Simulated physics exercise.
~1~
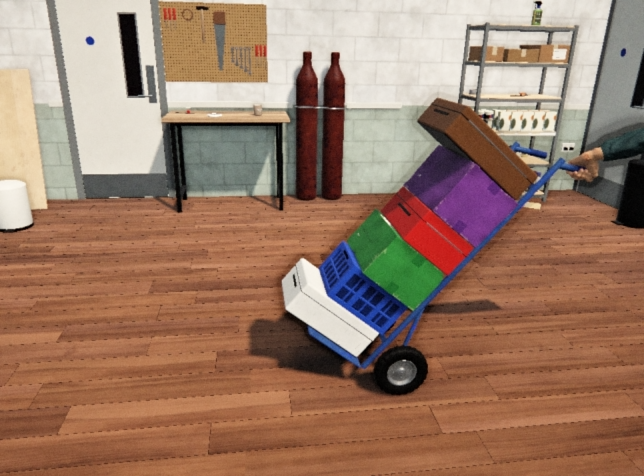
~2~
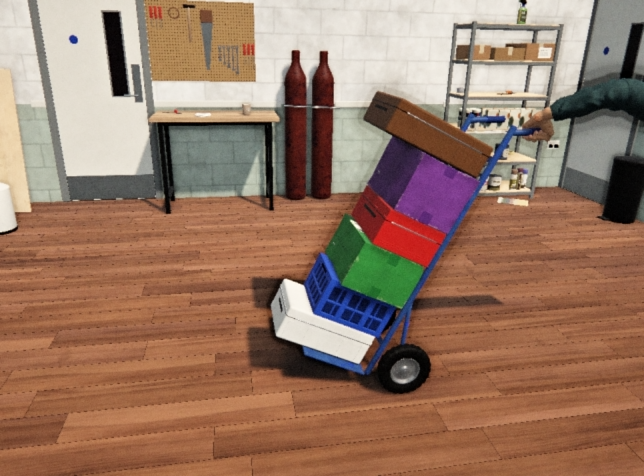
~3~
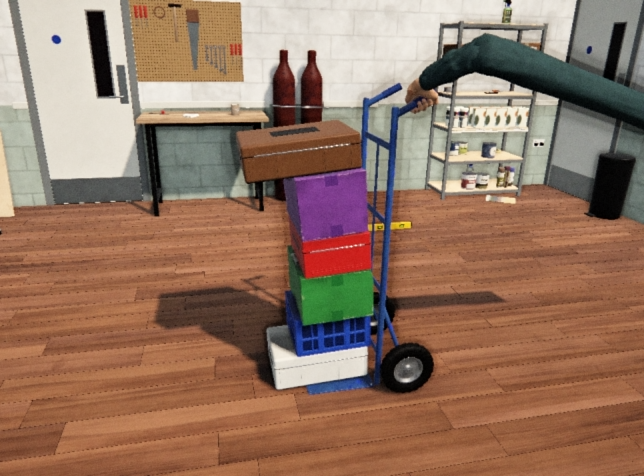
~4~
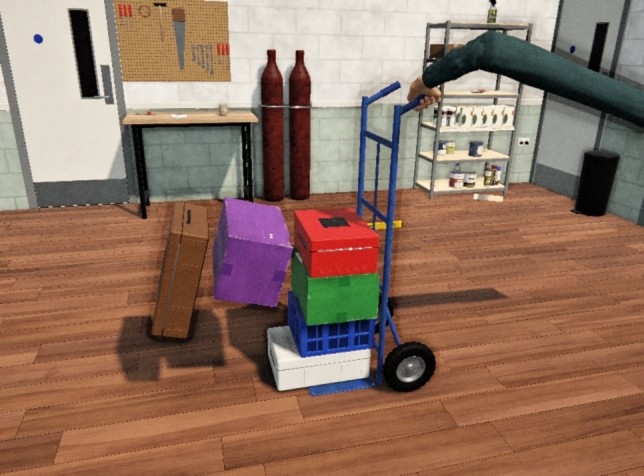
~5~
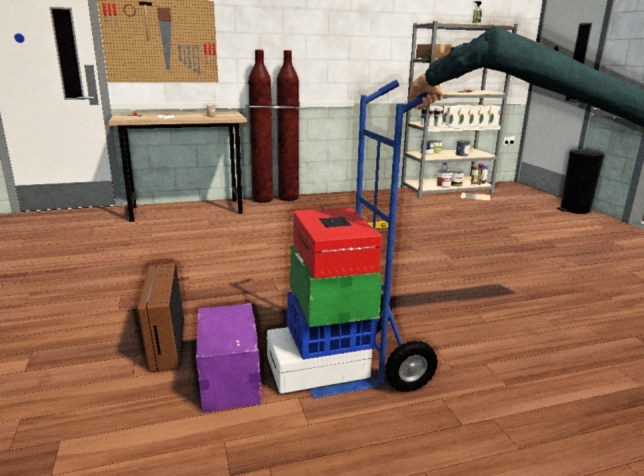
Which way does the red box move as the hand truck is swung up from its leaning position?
The red box moves to the left as the hand truck comes upright.
